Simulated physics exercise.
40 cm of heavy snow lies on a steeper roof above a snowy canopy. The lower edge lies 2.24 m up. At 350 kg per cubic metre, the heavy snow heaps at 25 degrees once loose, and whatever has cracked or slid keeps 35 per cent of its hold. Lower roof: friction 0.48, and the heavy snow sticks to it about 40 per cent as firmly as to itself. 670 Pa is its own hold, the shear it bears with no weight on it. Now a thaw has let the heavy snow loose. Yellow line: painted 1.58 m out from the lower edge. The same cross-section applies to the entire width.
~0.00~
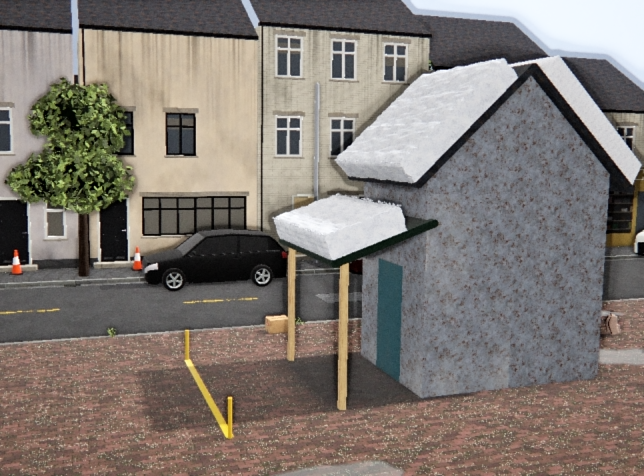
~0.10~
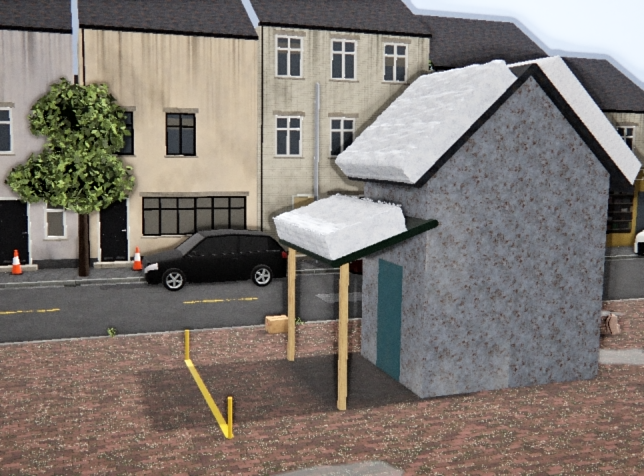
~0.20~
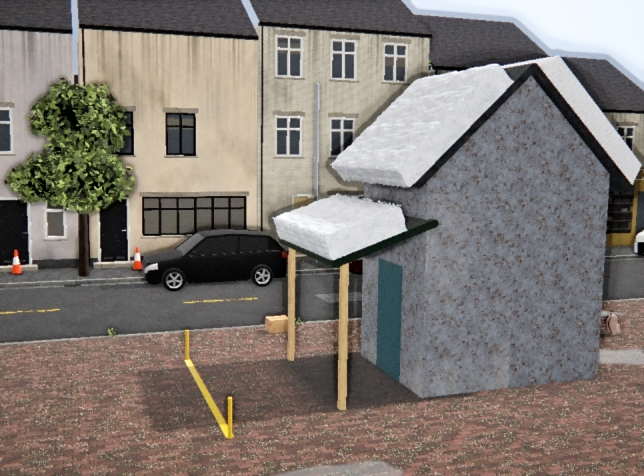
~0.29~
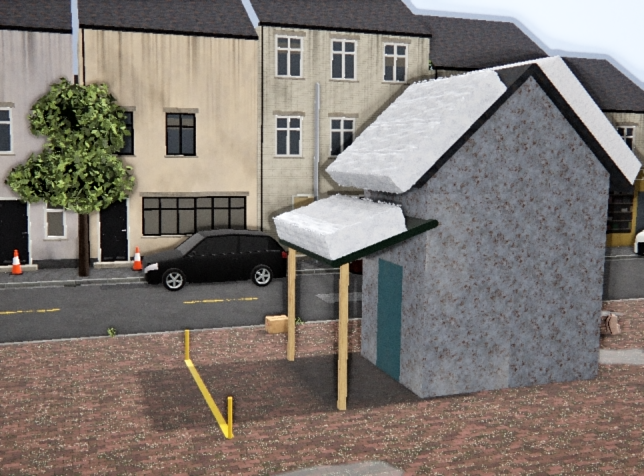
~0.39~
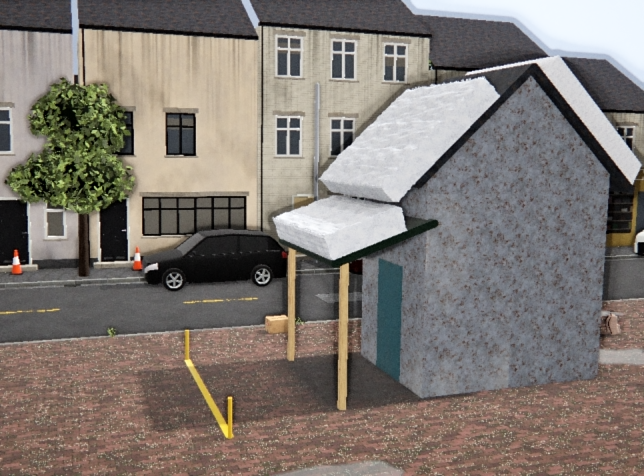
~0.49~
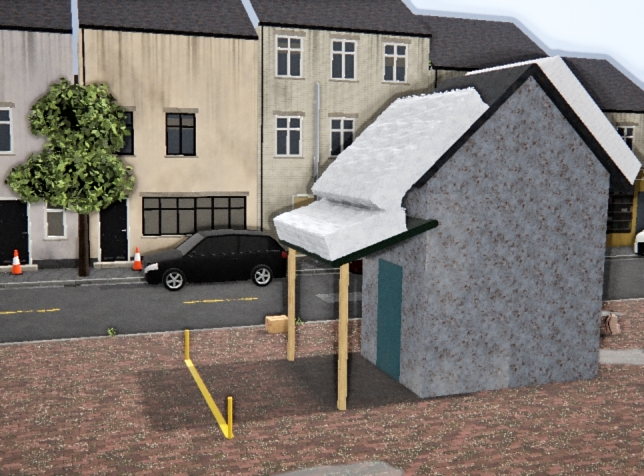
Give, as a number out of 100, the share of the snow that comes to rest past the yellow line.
43 out of 100.
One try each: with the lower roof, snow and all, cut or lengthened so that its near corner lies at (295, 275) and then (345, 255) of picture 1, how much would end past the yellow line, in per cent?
Close to 35 % on the first try, close to 45 % on the next.
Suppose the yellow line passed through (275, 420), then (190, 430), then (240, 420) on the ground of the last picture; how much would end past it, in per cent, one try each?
65 %, 30 %, 50 %.
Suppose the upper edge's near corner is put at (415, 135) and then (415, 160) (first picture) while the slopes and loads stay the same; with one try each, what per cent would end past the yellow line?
Roughly 50 per cent first and 50 per cent second.
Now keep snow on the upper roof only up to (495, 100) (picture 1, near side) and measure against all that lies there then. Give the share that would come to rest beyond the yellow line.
It would be near 30 %.
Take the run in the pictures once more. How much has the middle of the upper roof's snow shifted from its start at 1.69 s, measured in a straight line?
4.6 m.
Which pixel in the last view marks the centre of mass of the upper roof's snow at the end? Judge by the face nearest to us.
The spot is somewhere around (206, 396).
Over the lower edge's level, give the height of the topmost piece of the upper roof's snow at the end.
I'd put it at around 0.7 m up.
By 1.04 s, 2 % is below the lower edge and 0 % is past the line.
By 1.69 s, 69 % is below the lower edge and 23 % is past the line.
By 2.35 s, 81 % is below the lower edge and 43 % is past the line.
By 3.00 s, 82 % is below the lower edge and 43 % is past the line.
By 3.30 s, at the end, 82 % is below the lower edge and 43 % is past the line.
